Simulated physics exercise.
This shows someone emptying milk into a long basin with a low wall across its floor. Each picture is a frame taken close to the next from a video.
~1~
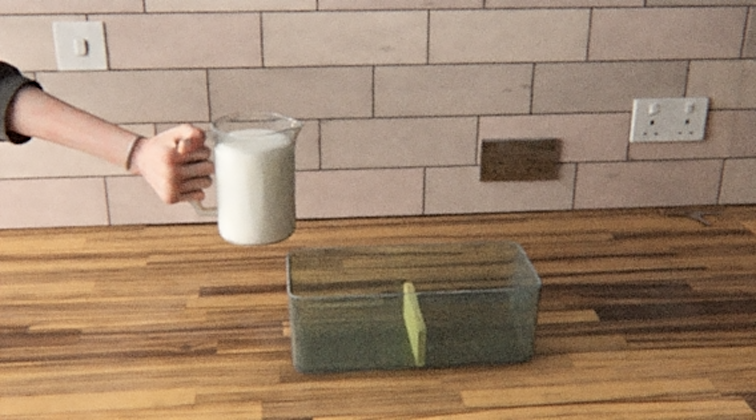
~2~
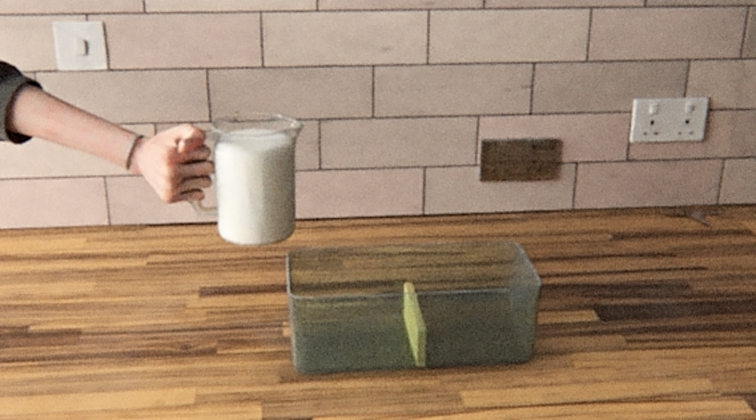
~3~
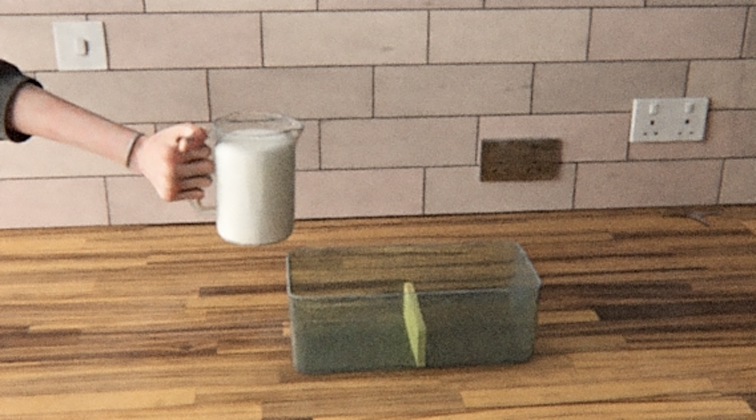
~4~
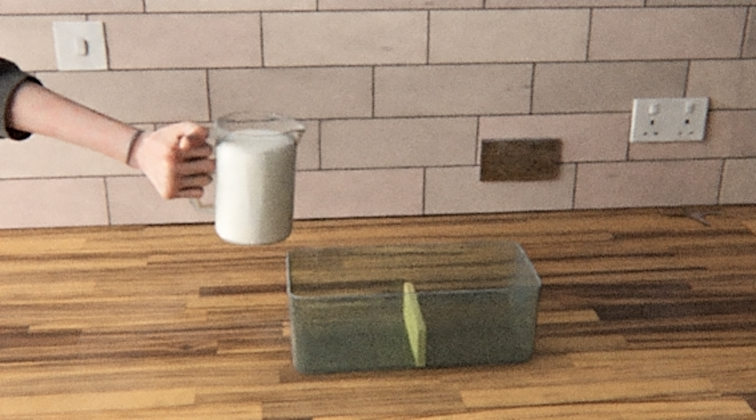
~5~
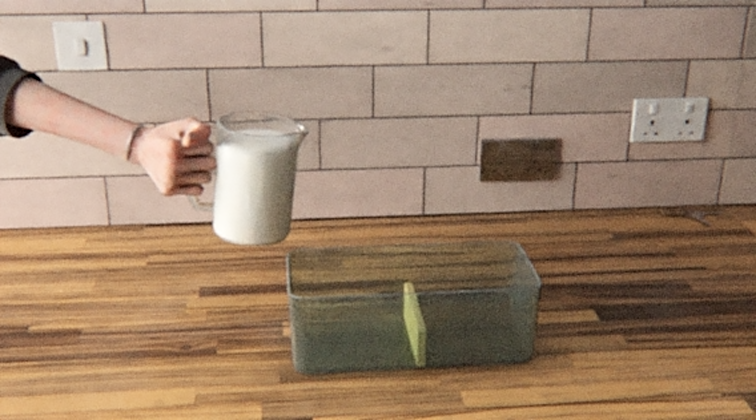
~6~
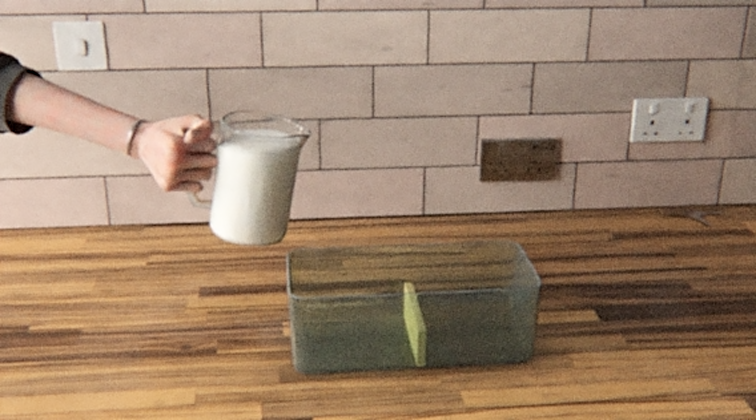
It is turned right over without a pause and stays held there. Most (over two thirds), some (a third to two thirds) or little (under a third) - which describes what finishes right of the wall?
Little.
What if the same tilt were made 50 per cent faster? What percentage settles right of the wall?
Close to 5 in a hundred.
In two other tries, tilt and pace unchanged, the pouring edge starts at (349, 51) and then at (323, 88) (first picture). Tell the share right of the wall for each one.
Close to 95 % for the first start and close to 30 % for the second.
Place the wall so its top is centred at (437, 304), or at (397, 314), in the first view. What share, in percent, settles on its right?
In order, near 5 and 20 in a hundred.
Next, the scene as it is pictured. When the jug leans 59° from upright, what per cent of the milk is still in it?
I'd reckon near 90 percent is still held at that tilt.
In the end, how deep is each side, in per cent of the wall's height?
The left side ends up close to 70, the right side close to 0.
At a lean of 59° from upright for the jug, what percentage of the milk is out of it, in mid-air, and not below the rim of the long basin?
Close to 10 per cent.
A moment on, the jug is tipped part way and 90 per cent is still to pour, 1 is left of the wall and 0 right of it.
Next, the jug is tipped on its side and 50 per cent is still to pour, 32 is left of the wall and 0 right of it.
Then the jug is tipped right over and 9 per cent is still to pour, 80 is left of the wall and 2 right of it.
Later the jug is tipped right over and 1 per cent is still to pour, 94 is left of the wall and 3 right of it.
At rest 95 per cent lies left of the wall, 3 right of it and 2 outside.
